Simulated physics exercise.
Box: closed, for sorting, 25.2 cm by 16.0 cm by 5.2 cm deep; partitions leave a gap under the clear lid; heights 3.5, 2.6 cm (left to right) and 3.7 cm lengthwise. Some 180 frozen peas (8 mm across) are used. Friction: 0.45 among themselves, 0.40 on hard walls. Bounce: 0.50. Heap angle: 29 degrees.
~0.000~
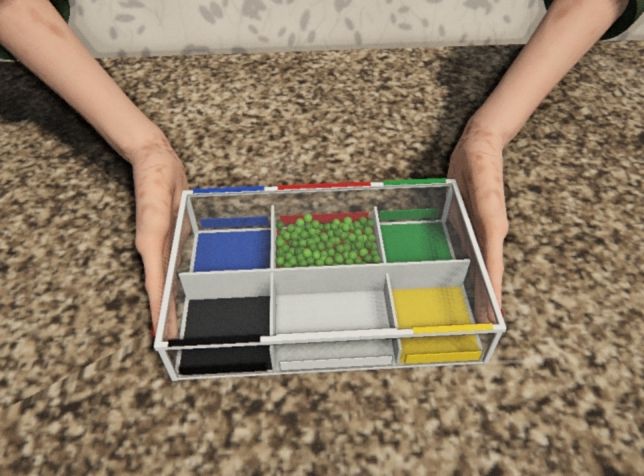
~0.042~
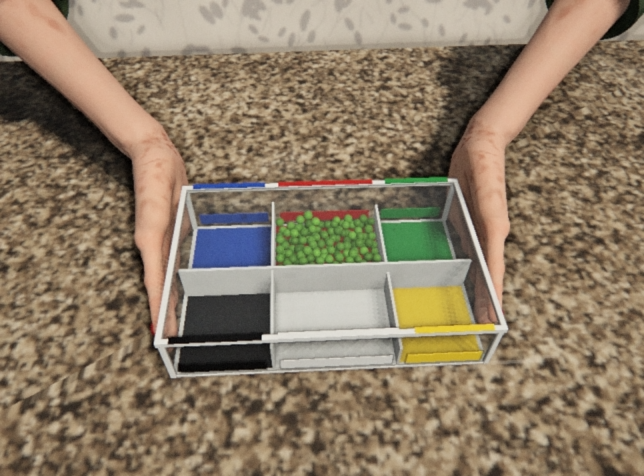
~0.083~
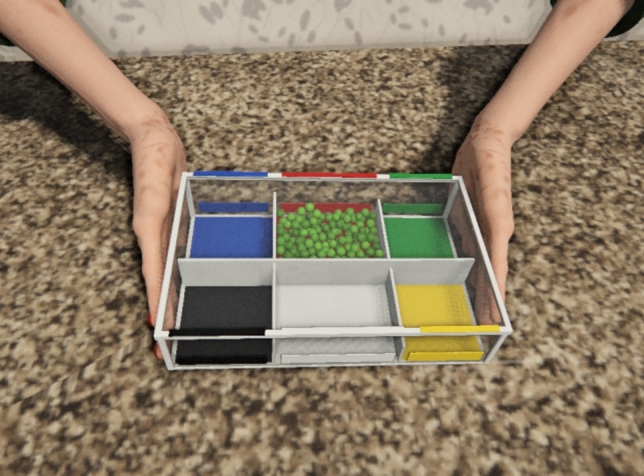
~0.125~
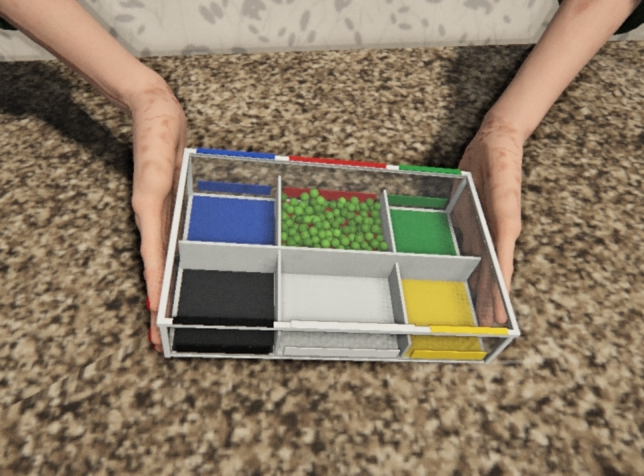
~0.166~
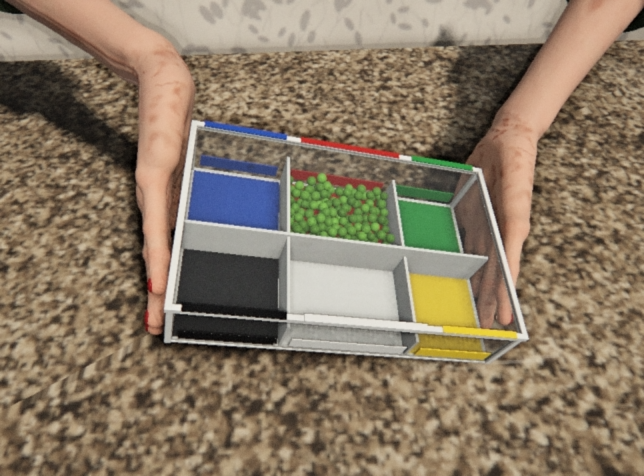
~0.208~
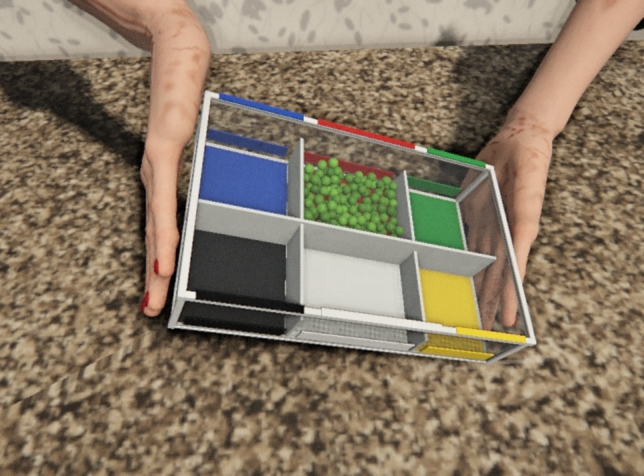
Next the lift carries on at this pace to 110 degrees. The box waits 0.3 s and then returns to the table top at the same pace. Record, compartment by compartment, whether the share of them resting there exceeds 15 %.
Red: Does not exceed; blue: Does not exceed; green: Exceeds; yellow: Exceeds; white: Does not exceed; black: Does not exceed.
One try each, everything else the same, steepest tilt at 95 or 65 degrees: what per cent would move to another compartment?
Roughly 90 percent, then roughly 35 percent.
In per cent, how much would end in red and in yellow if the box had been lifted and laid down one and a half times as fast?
Outcome, in per cent - red: 0; yellow: 45.
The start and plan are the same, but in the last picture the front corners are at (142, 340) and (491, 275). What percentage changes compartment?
Around 50 per cent, it would seem.
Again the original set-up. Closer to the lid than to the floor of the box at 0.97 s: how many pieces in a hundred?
Share: Approx. 80 %.
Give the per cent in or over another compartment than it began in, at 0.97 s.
At that instant it's around 90 per cent.
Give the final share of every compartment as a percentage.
Red 0, blue 0, green 45, yellow 55, white 0, black 0.
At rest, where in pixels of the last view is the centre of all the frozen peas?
When it all comes to rest, the middle is near (444, 296).
After 0.97 s, tilt 110 degrees; red 10 %, green 50 %, yellow 40 %.
Then, at 1.47 s, tilt 59 degrees; green 45 %, yellow 55 %.
After 2.05 s, tilt 0 degrees; green 45 %, yellow 55 %.
In the end, at 2.6 s, red 0 %, blue 0 %, green 45 %, yellow 55 %, white 0 %, black 0 %.
